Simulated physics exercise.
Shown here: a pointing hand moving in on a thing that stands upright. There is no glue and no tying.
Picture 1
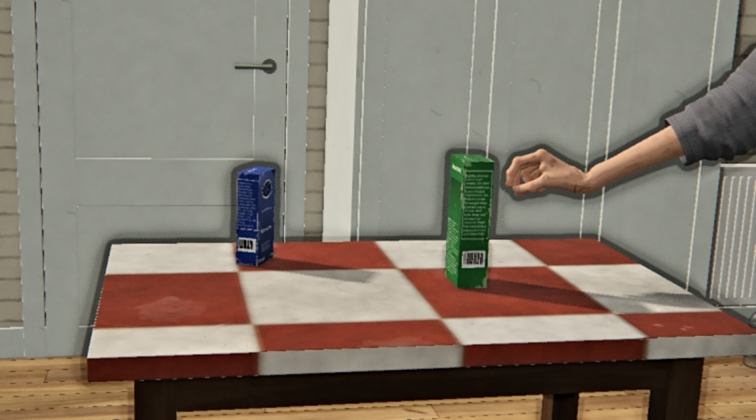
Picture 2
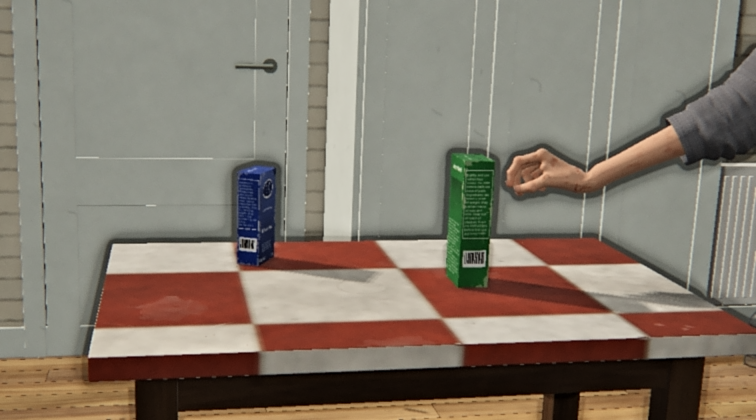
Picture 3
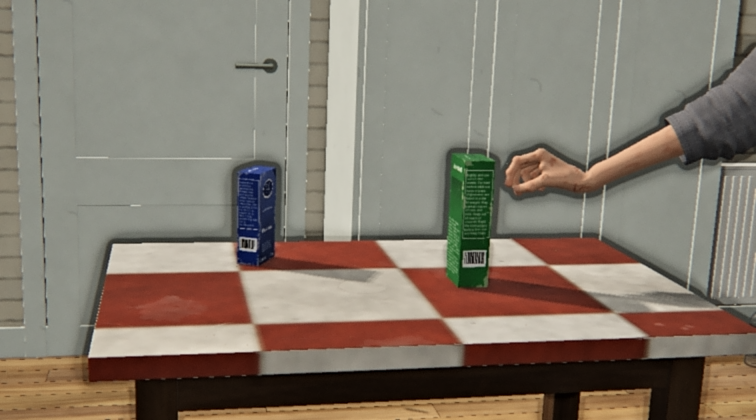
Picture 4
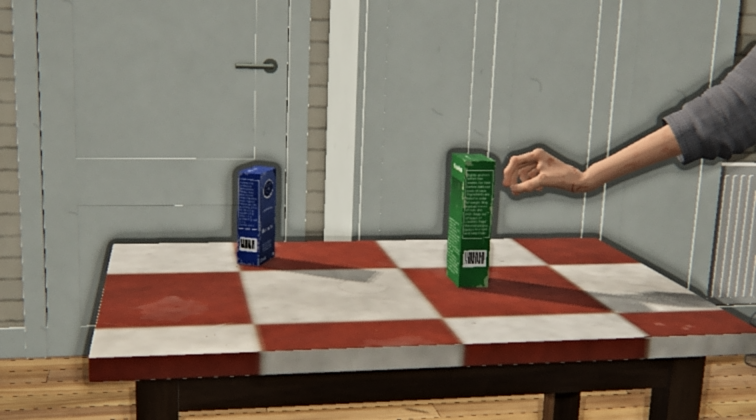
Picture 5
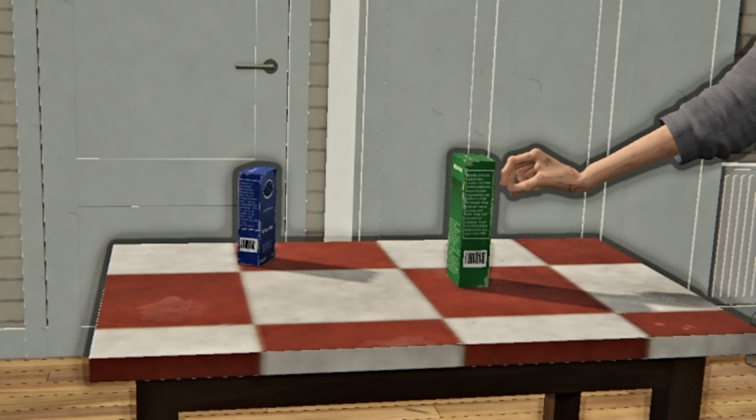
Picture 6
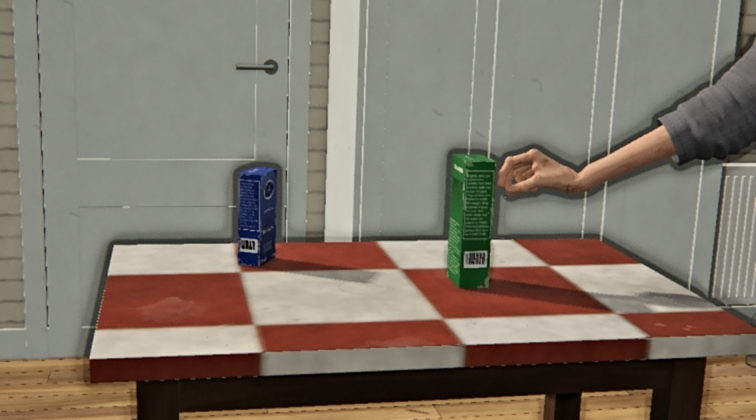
In a room with a grey door, a blue carton and a green carton stand apart on a red-and-white checkered table. From the right, an arm in a grey sleeve holds a loosely closed hand beside the green carton, then edges very slightly left while both cartons stay in place.
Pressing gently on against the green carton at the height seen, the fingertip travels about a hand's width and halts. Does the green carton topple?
Yes.
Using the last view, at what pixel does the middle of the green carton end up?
End position, last frame: About (371, 269).
Then, 0.70 s after the last picture, green carton tipped 12° from how it was near (458, 219).
Then, 1.20 s after the last picture, green carton tipped 69° from how it was near (403, 247).
Then, 1.30 s after the last picture, green carton on its side near (384, 262).
Then, 1.40 s after the last picture, green carton on its side near (373, 268).
At rest, tipped over on the table, green carton. Seen from the same camera at the end, green carton near (371, 269).
